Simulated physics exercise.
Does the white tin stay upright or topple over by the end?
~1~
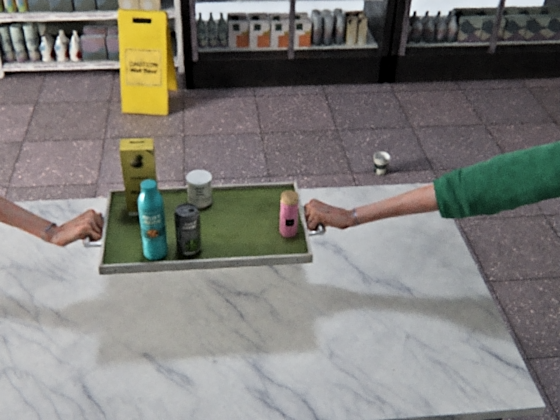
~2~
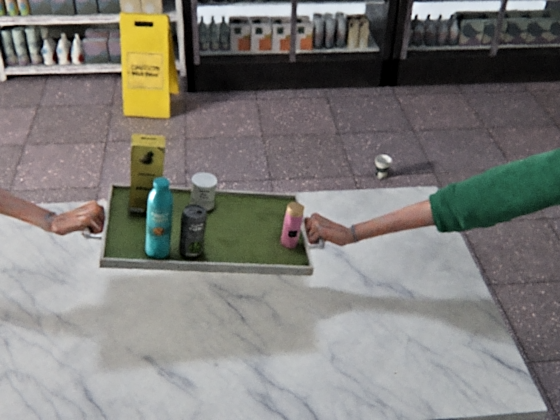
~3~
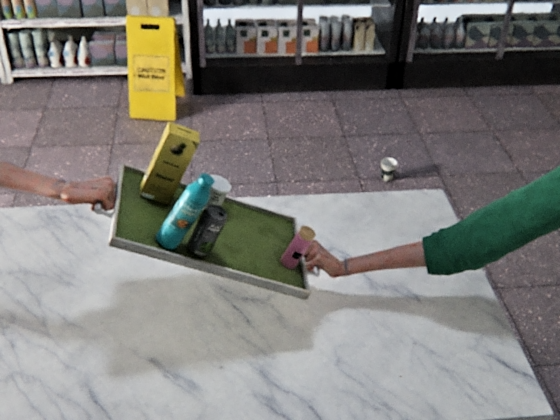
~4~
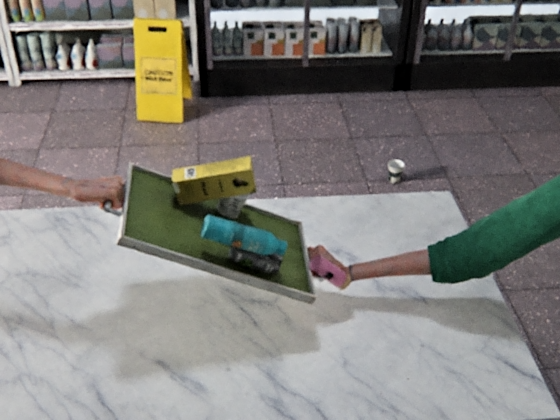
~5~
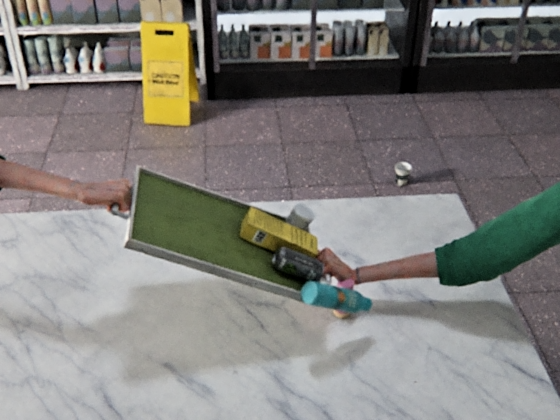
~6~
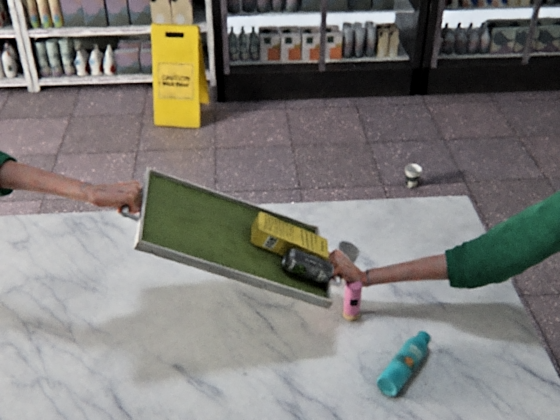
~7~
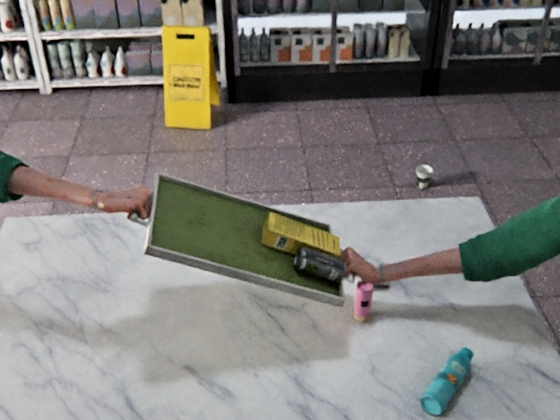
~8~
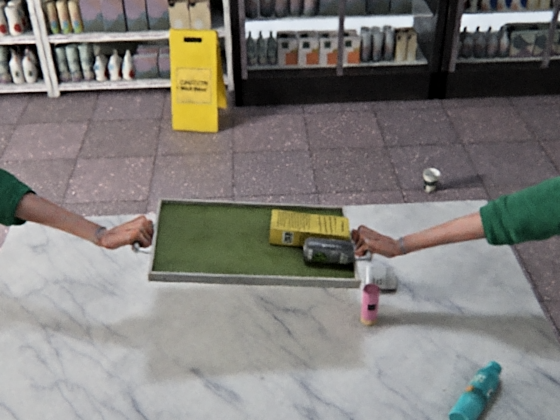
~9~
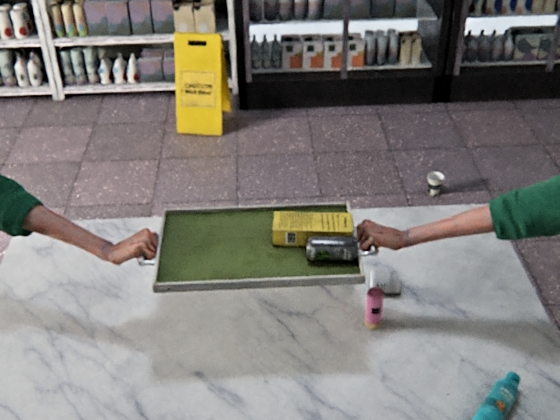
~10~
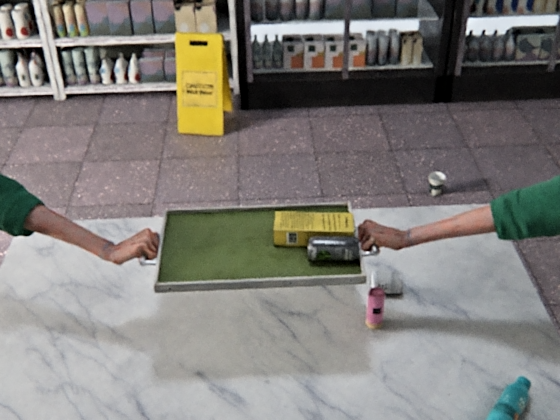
The white tin topples, coming off the right end of the tray and ending up on its side on the marble surface.
